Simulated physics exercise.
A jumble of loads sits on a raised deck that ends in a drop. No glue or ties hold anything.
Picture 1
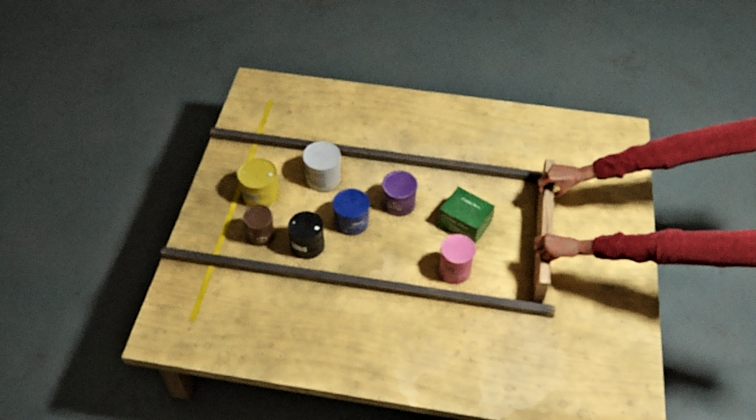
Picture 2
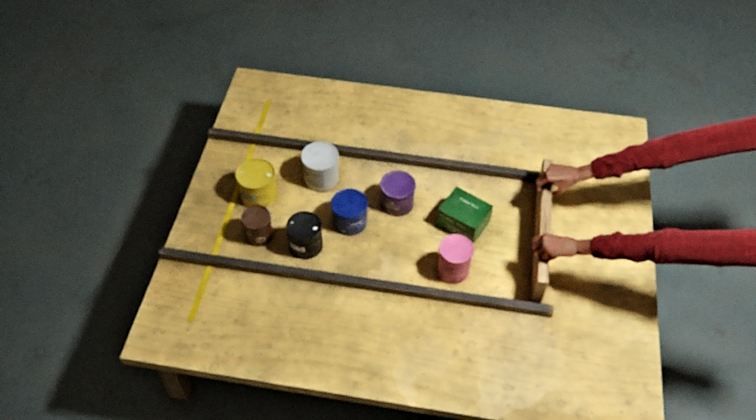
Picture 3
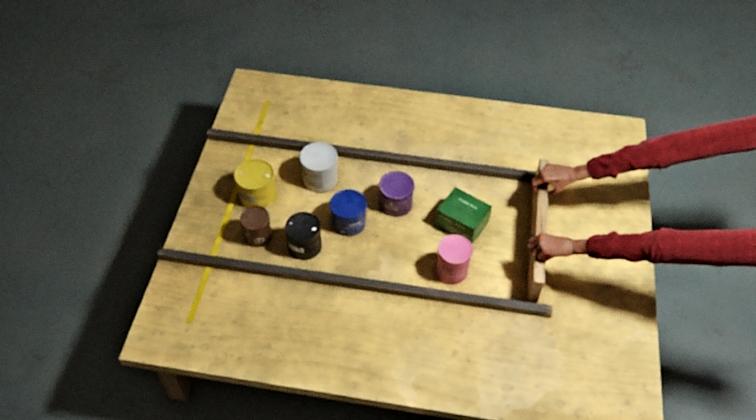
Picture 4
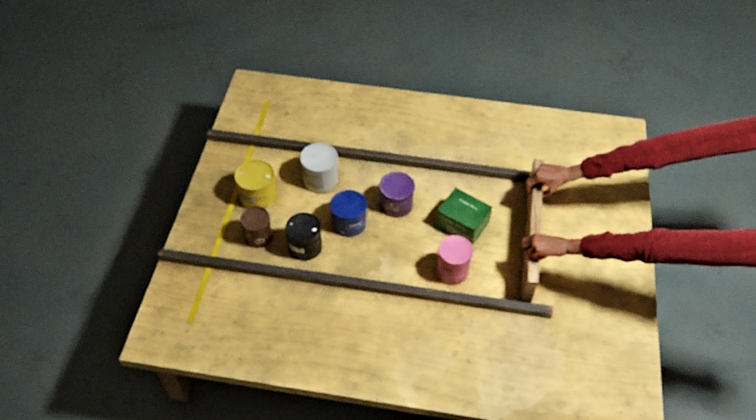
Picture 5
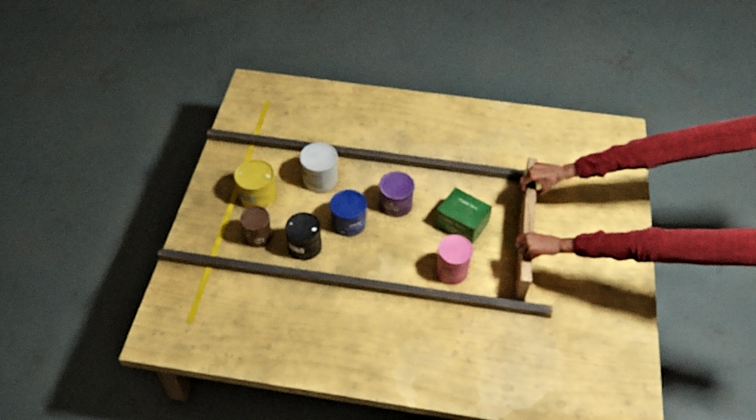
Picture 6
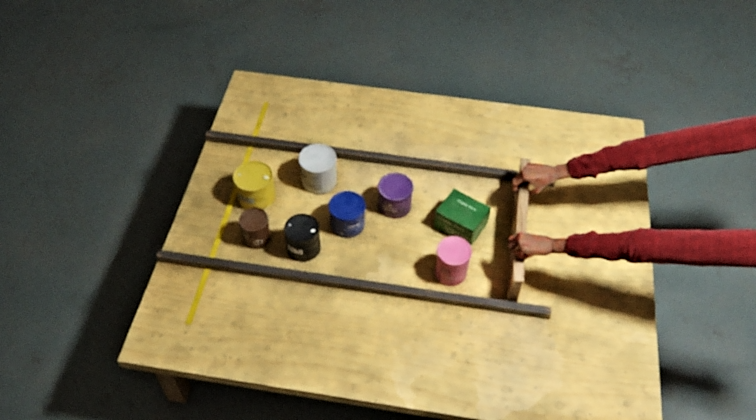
Two red-sleeved arms sliding a wooden plank slightly left between rails on a table, toward colored pails and a green box.
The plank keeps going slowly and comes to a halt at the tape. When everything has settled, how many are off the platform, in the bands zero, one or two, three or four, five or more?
Lost: Three or four.
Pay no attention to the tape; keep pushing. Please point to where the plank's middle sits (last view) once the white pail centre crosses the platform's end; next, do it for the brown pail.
At (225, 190) for the white pail; at (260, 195) for the brown pail.
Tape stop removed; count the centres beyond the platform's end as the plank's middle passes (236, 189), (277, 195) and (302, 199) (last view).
Respectively, 3, 0 and 0.
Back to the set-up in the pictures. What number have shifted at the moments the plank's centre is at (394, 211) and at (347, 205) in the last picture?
I count 5 first and 6 after.
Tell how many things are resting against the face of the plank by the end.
Total: 3.
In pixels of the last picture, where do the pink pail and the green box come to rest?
The pink pail ends at (198, 231) and the green box at (209, 192).
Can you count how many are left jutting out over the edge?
The total comes out at 2.
A little later, none off yet; yellow canister at rest near (255, 186); brown pail at rest near (256, 229); white pail at rest near (318, 169).
Next, none off yet; yellow canister at rest near (255, 186); brown pail at rest near (256, 229); white pail shifted a little near (307, 162).
Later still, none off yet; yellow canister shifted about its own width near (219, 169); brown pail shifted well along near (198, 217); white pail shifted well along near (251, 149).
When it is over, the number that fall off is three or four; down, blue pail, brown pail and yellow canister.
